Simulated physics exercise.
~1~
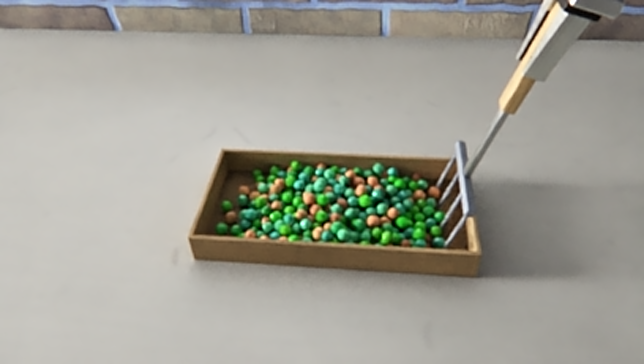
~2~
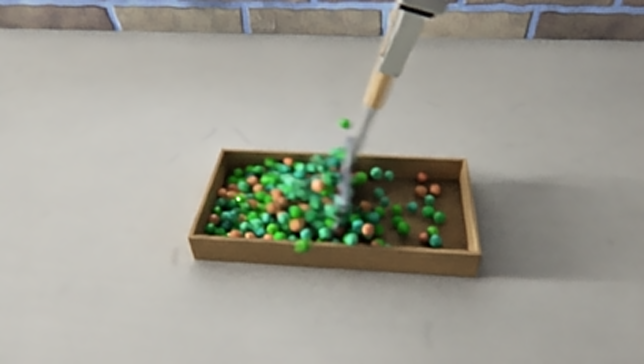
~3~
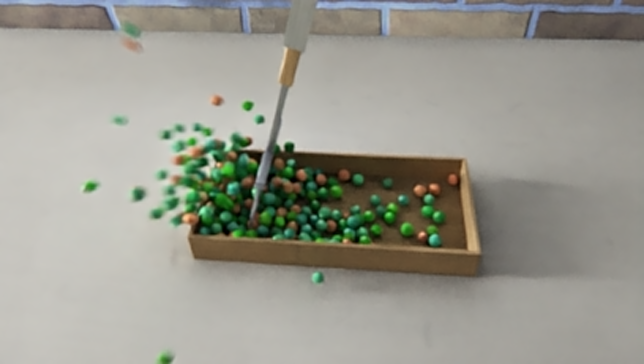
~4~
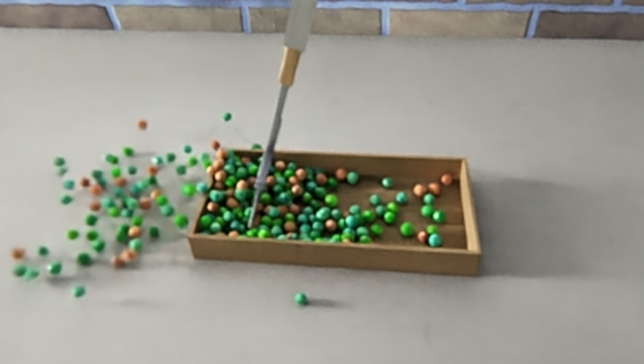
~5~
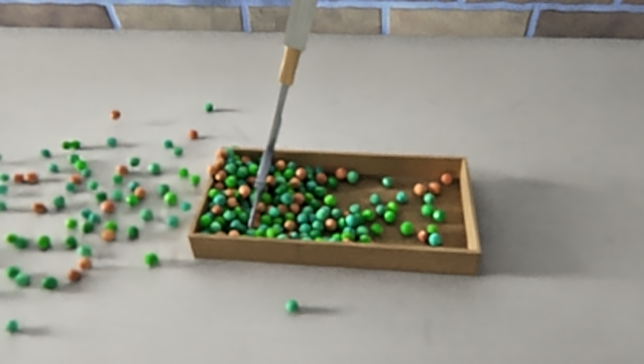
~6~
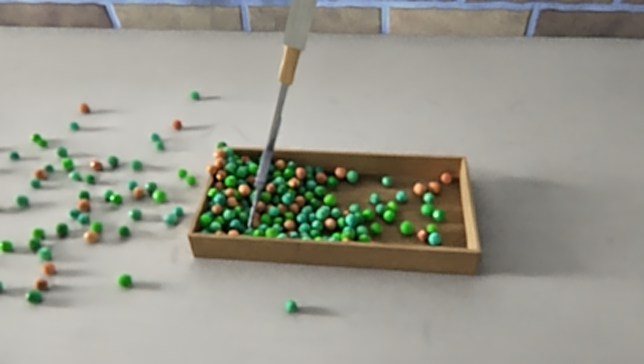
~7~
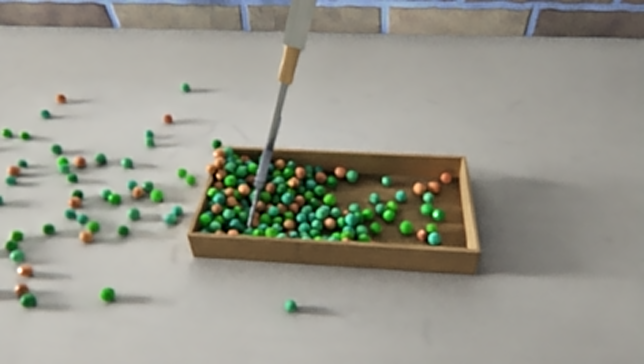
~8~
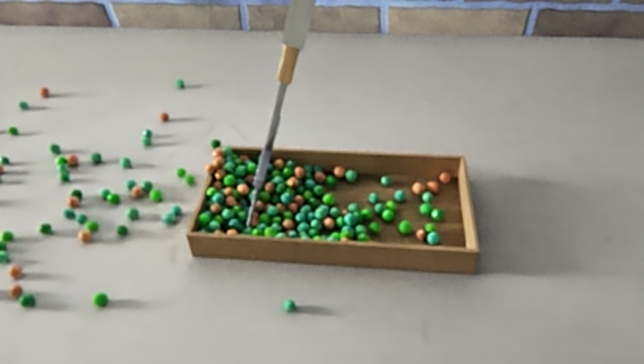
At the start, a shallow wooden tray full of small green, teal and orange balls sits on a grey table, with a robot arm holding a metal comb at its right end. The arm sweeps the comb quickly to the left, pushing the balls into a crowded heap. As the comb nears the left end and stops, many balls spray over the edge and fly outward. They drop onto the table and roll away to the left. Finally, a large share lies scattered across the table, while most remain in the tray, piled around the still comb.
